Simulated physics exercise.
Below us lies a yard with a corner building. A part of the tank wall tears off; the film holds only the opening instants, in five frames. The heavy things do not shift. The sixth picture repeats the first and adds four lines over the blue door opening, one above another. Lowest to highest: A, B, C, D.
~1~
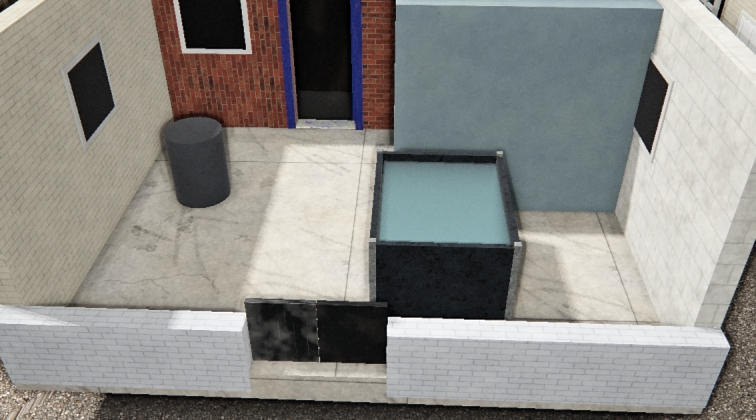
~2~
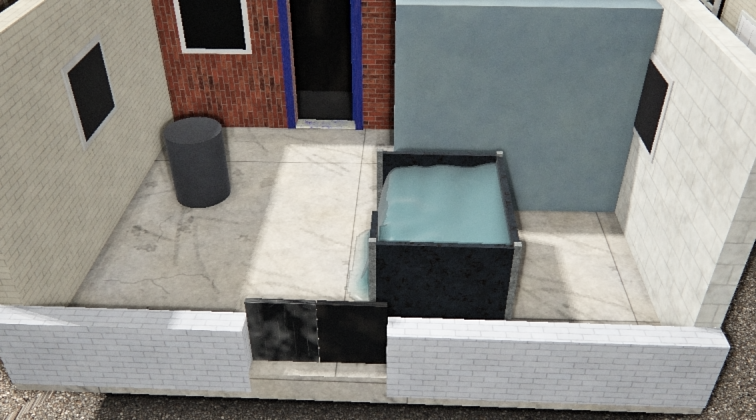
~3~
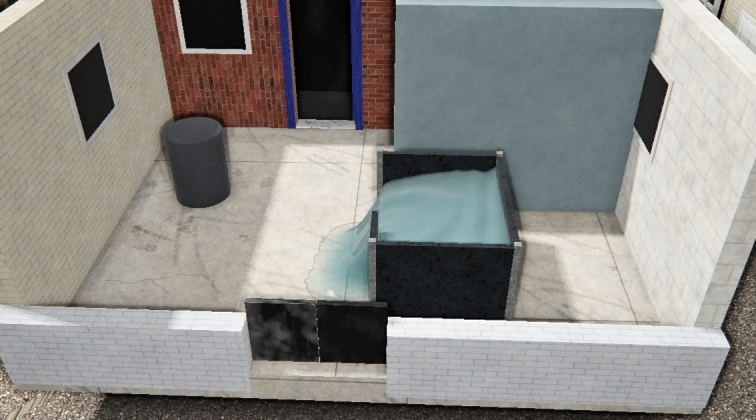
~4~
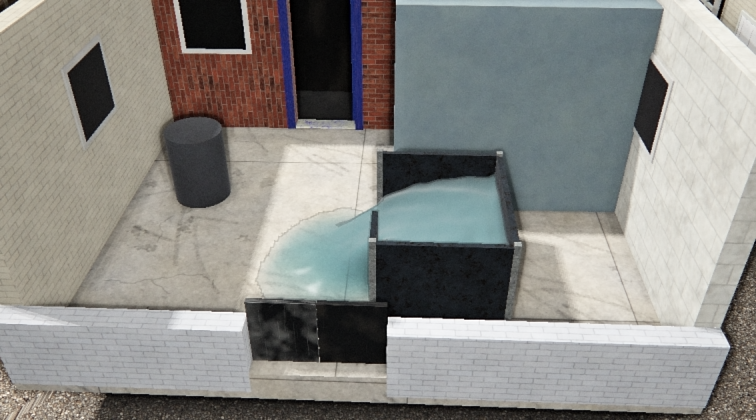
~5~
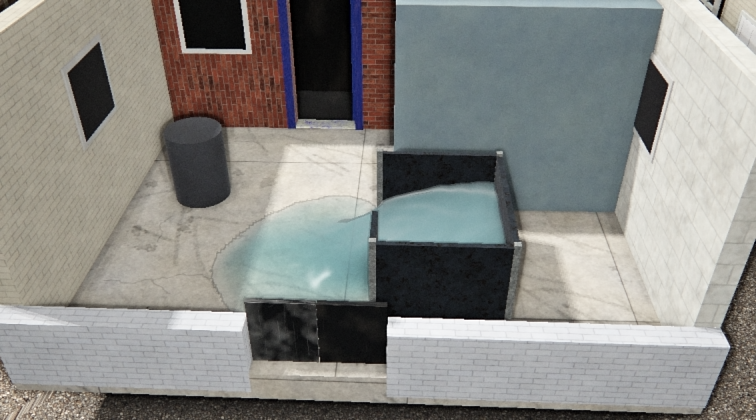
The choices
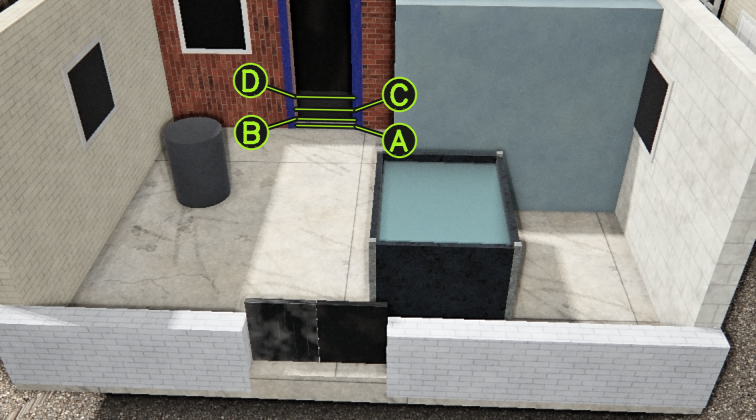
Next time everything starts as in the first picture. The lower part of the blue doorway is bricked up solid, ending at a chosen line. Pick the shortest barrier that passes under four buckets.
Line B.
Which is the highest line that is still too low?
Here it is line A.
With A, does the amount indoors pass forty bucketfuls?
No, it does not.
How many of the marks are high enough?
Three of the four.
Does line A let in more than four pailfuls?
Yes, it does.
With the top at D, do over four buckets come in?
No, that is safe.
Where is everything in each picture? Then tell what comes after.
Water in the tank at rest, its middle at (442, 201); foot of the blue doorway at (326, 128); shut gate at (317, 311).
Water covers 2 % of the ground and shows as far out as (360, 297).
Water covers 4 % of the ground and shows as far out as (316, 289).
Water covers 10 % of the ground and shows as far out as (265, 273).
Water covers 17 % of the ground and shows as far out as (220, 265).
On the marked copy, A at (326, 126); B at (325, 119); C at (325, 109); D at (324, 97); from the bottom up A, B, C, D.
With A, about 15 bucketfuls get in.
With B, a splash gets over, under a bucket.
With C, nothing gets over.
With D, nothing gets over.
